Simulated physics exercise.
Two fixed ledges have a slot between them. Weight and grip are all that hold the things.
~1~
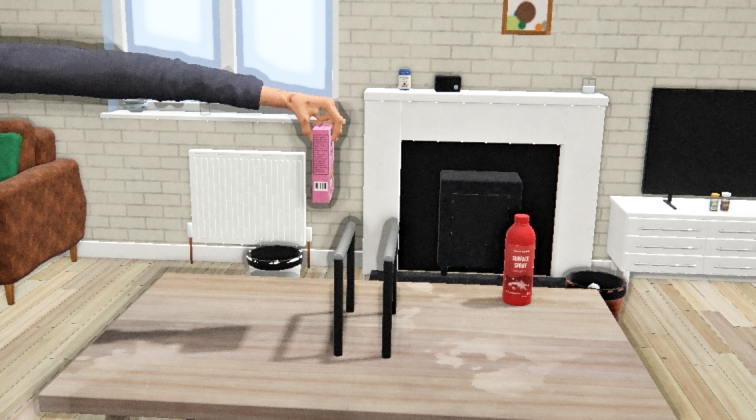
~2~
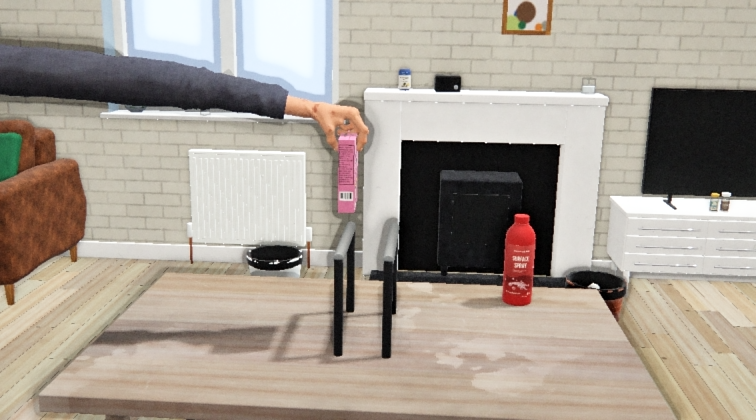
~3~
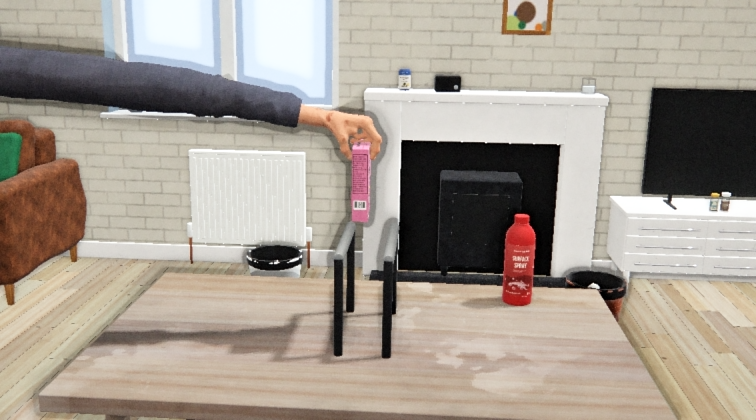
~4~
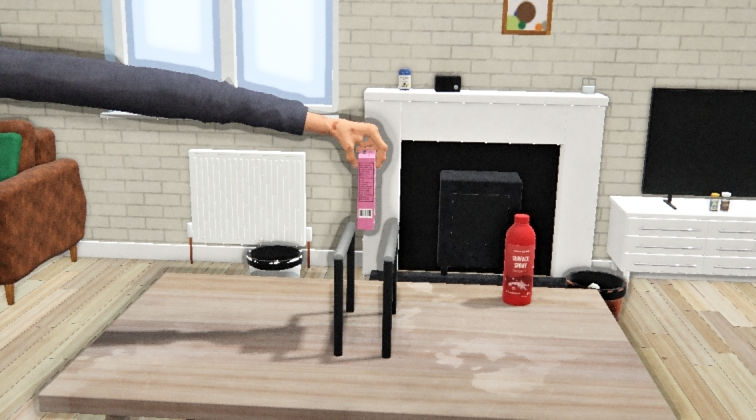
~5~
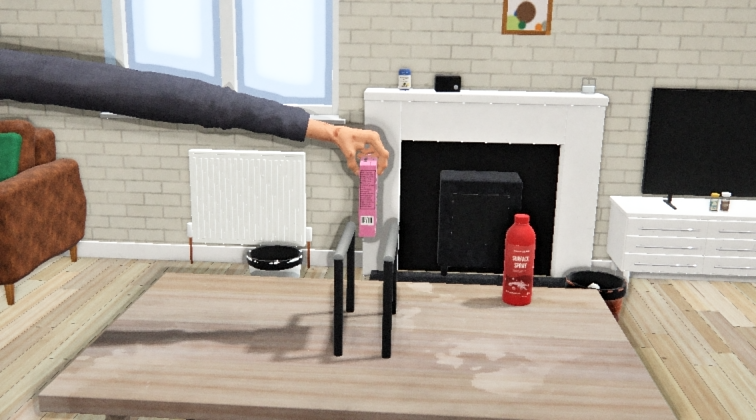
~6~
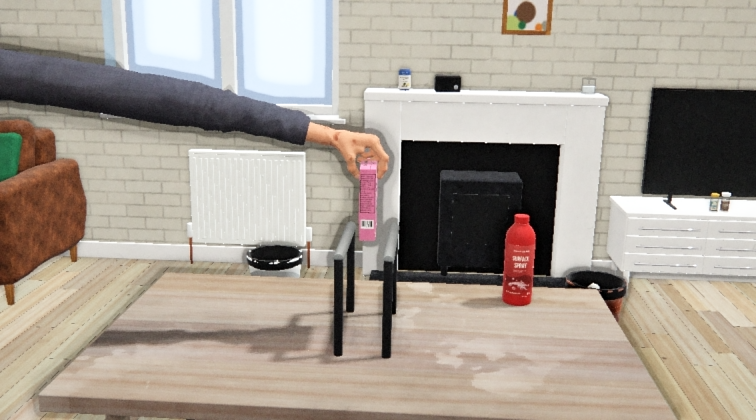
In this clip, a hand reaching in from the left carries a pink packet right and slightly down until it is held still over the gap between two black rails on a wooden table, while a red bottle stands unmoved.
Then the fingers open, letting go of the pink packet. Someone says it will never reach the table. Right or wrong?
Wrong.
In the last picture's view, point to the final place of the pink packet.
Roughly (367, 300).
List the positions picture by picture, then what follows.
In the first picture, on its way; pink packet (324, 161); red bottle (519, 259).
In the second picture, on its way; pink packet (348, 171); red bottle (519, 259).
In the third picture, on its way; pink packet (362, 180); red bottle (519, 259).
In the fourth picture, on its way; pink packet (367, 187); red bottle (519, 259).
In the fifth picture, on its way; pink packet (369, 195); red bottle (519, 259).
In the sixth picture, held still over the gap; pink packet (369, 198); red bottle (519, 259).
Then, 0.20 s later than the last frame, pink packet moved a little near (368, 220).
Then, 0.30 s later than the last frame, pink packet moved about its own width near (367, 283).
Then, 0.40 s later than the last frame, pink packet moved well along near (367, 293).
When it is over, moved from the start, pink packet; red bottle as before. End places, in pixels of the last picture, pink packet near (367, 301). The packet reaches the table.
